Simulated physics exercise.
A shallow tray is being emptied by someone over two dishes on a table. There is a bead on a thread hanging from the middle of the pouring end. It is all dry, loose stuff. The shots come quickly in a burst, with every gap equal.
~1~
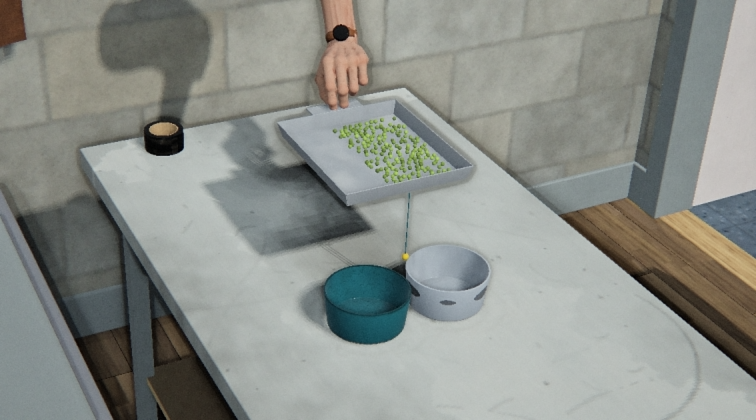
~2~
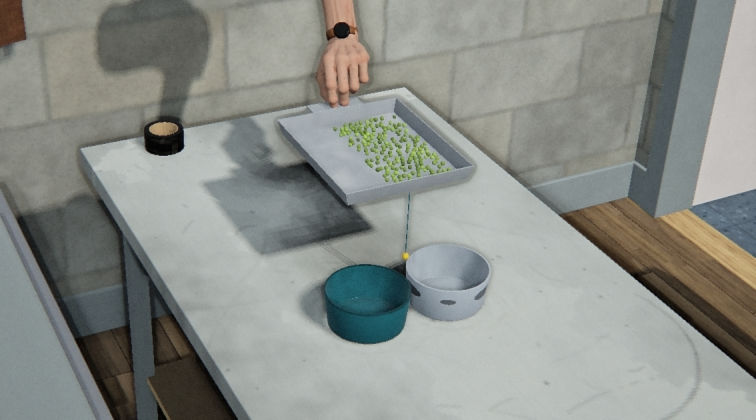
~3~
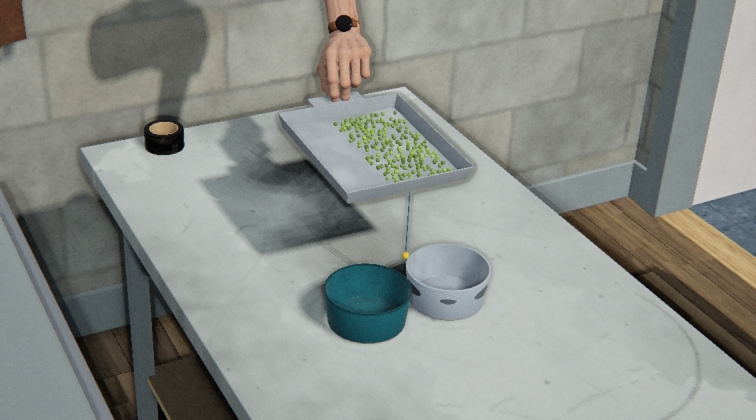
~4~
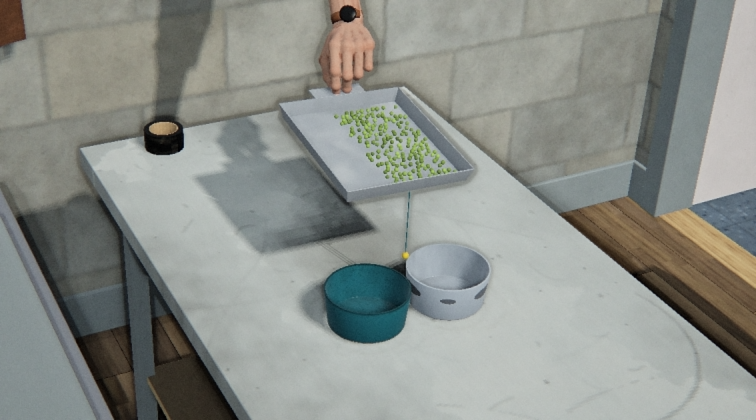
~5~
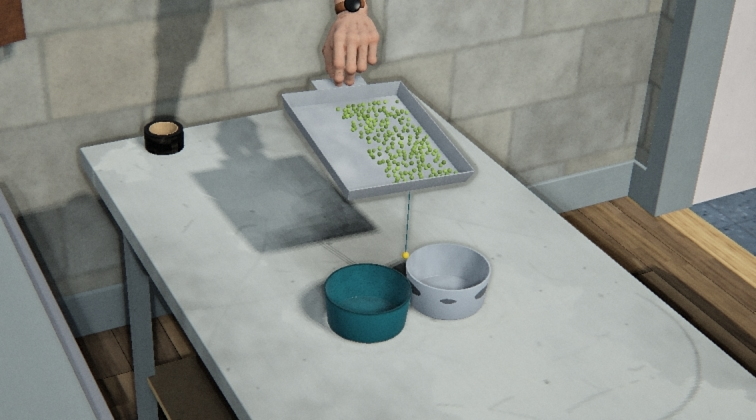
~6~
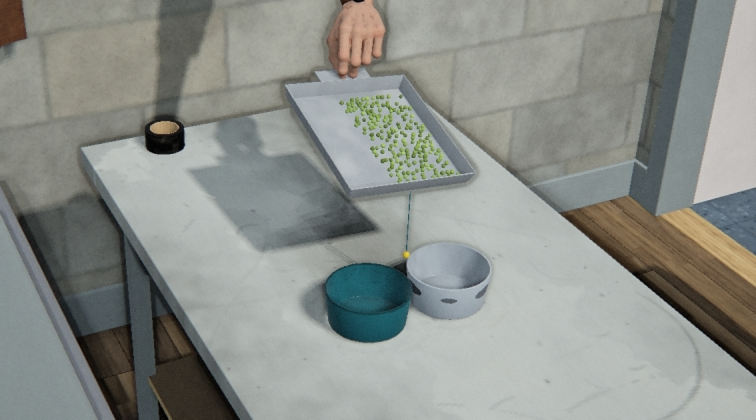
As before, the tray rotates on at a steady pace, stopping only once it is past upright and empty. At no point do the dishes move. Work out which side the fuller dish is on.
Short answer, the right dish, that's where more goes.
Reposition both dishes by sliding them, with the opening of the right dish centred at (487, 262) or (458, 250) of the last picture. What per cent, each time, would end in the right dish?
First try: Roughly 100 per cent; second try: Roughly 100 per cent.
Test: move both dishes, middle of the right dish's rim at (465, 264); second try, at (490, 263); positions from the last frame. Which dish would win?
First try: The rightmost dish. Second try: The rightmost dish.
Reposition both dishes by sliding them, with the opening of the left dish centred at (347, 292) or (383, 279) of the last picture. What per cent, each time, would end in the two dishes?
First case around 20 %, second case around 100 %.
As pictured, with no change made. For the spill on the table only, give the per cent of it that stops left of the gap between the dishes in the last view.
Close to 0 %.
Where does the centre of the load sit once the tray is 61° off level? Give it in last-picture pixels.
Somewhere about pixel (443, 168).
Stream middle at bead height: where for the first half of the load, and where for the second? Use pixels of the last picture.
First part (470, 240), rest (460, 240).
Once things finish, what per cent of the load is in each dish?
Per hundred pieces, the left dish ends with about 0 and the right dish with about 90.
Soon after the last picture, tray tipped steeply; nearly all on the tray; a stray few in the right dish; a stray few in the air.
A little later, tray tipped right over; about a quarter on the tray; about half in the right dish; a small part outside both; about a quarter in the air.
Later still, tray tipped past a quarter turn; most in the right dish; a small part outside both.
At rest, tray tipped past a quarter turn; none in the left dish; most in the right dish; a small part outside both.
